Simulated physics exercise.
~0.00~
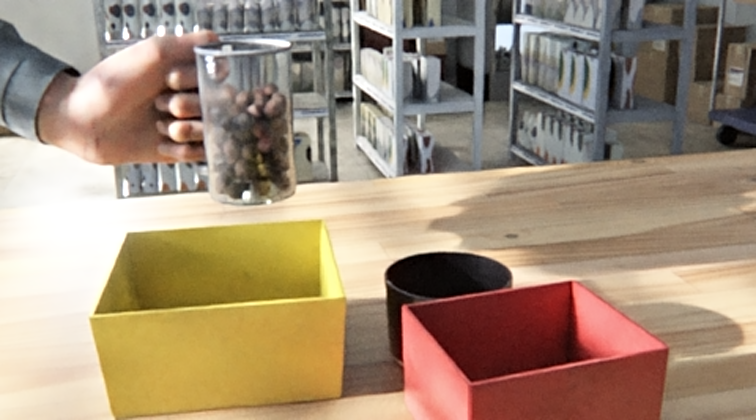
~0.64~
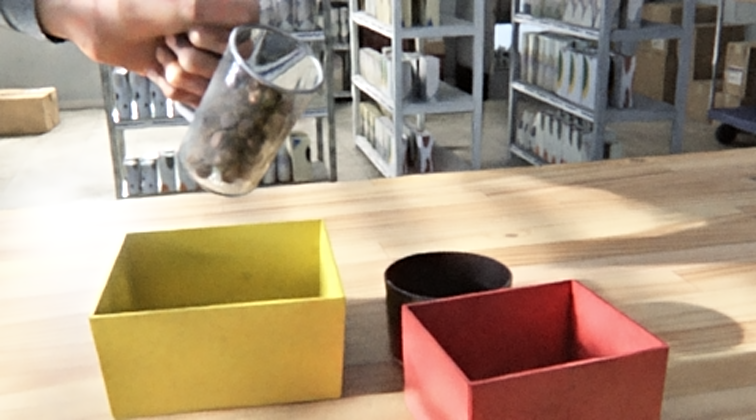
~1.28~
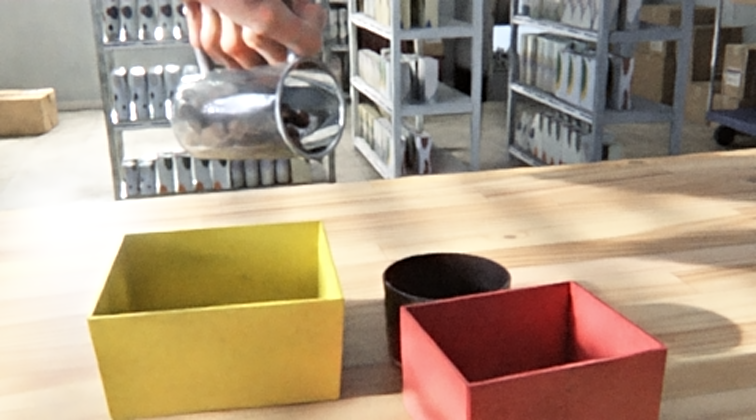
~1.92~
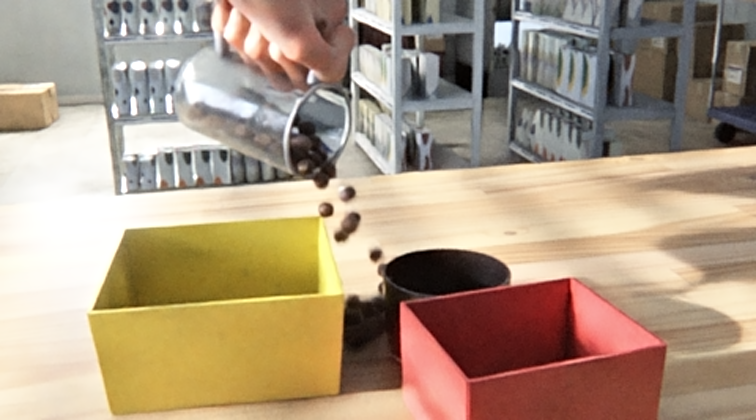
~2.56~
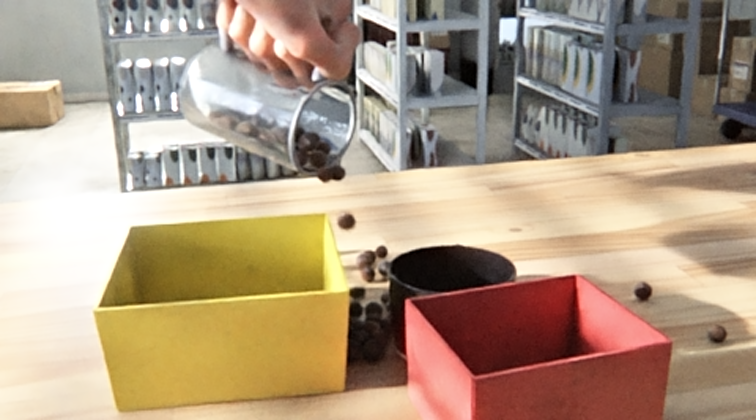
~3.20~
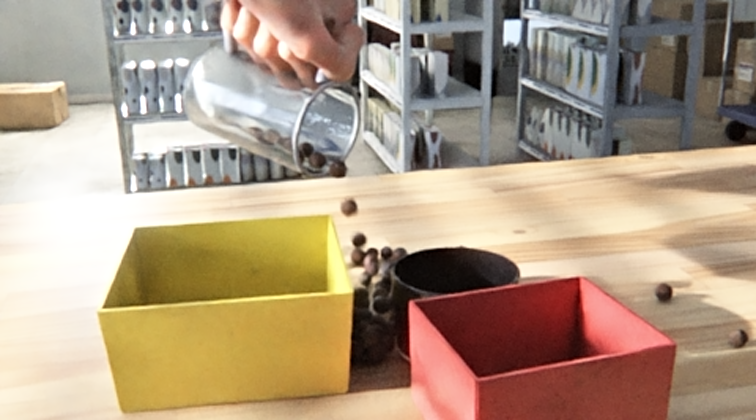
On a wooden table, a hand tips a clear cup, spilling brown balls between the containers.
